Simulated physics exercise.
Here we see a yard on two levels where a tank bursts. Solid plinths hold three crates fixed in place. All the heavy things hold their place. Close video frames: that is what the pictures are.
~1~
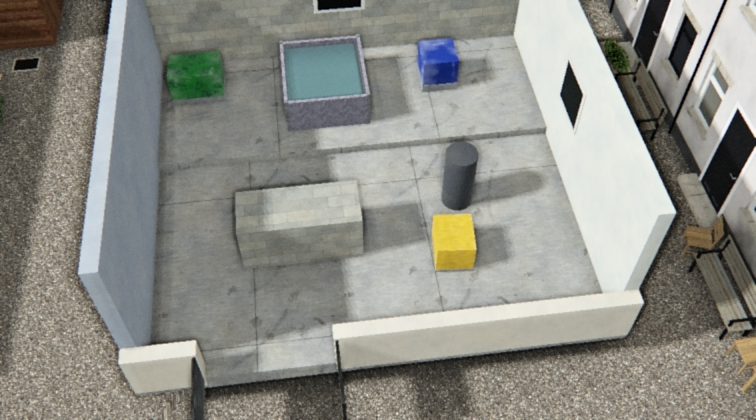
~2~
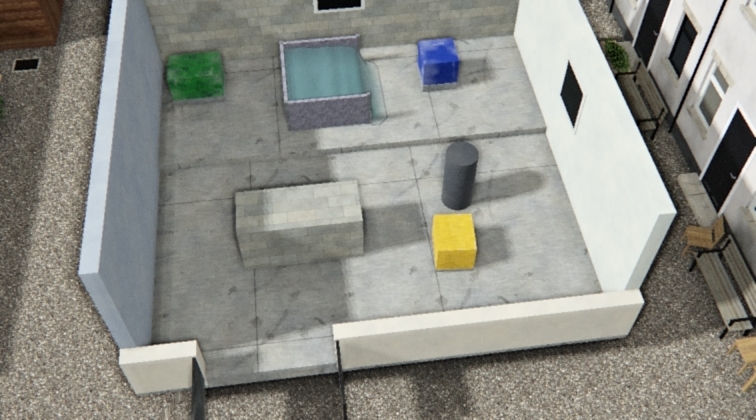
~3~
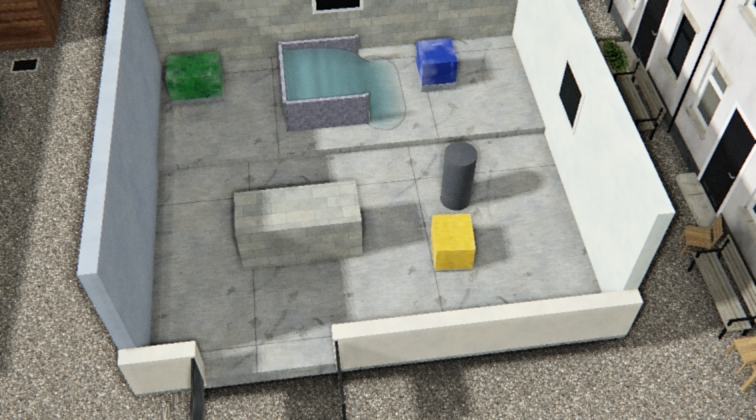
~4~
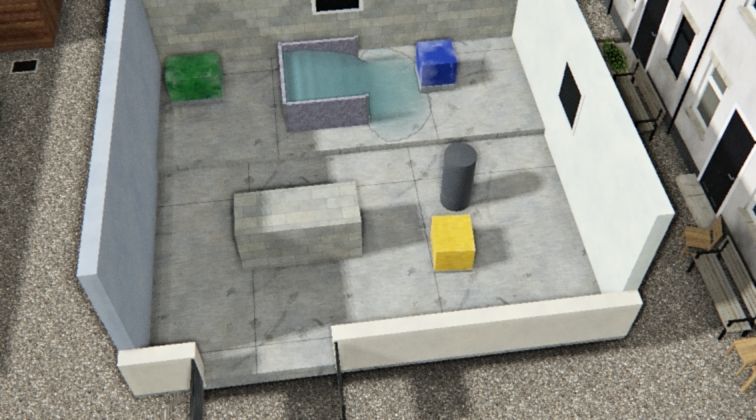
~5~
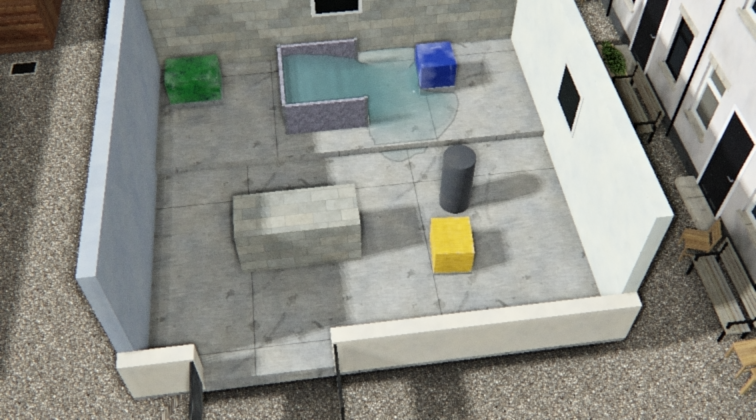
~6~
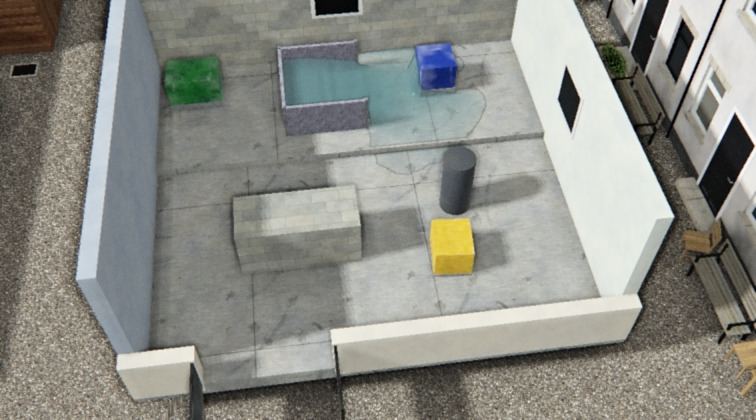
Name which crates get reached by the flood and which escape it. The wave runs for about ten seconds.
The yellow crate gets reached; the blue crate gets reached; the green crate escapes it.
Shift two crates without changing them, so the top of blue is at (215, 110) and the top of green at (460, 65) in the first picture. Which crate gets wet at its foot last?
It's the one in blue.
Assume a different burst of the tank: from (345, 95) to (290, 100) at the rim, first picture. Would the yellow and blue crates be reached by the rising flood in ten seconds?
Taking them in turn, the yellow one is swamped, and the blue one is left untouched.
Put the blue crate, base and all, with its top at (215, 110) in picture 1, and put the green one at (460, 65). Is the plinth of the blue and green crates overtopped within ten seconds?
Note: Blue crate untouched, green crate flooded.
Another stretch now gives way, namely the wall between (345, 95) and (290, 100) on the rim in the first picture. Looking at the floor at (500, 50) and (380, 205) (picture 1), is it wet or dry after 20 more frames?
In the order asked: Left untouched and swamped.
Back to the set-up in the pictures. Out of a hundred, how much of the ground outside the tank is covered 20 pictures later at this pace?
Near 40 in a hundred.
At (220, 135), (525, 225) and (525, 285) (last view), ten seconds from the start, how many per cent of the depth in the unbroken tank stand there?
I'd put them at close to 2 per cent, then 10 per cent, then 10 per cent.
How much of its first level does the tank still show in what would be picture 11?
About 38 %.
A moment on, water covers 20 % of the floor; the yellow crate not reached, the blue crate water round its plinth, the green crate not reached.
Next, water covers 30 % of the floor; the yellow crate not reached, the blue crate water round its plinth, the green crate not reached.
Then, water covers 40 % of the floor; the yellow crate water round its plinth, the blue crate water round its plinth, the green crate water round its plinth.
Later, water covers 65 % of the floor; the yellow crate water round its plinth, the blue crate water round its plinth, the green crate water round its plinth.
In the end, water covers 80 % of the floor; the yellow crate was topped, the blue crate was topped, the green crate stayed above the water.
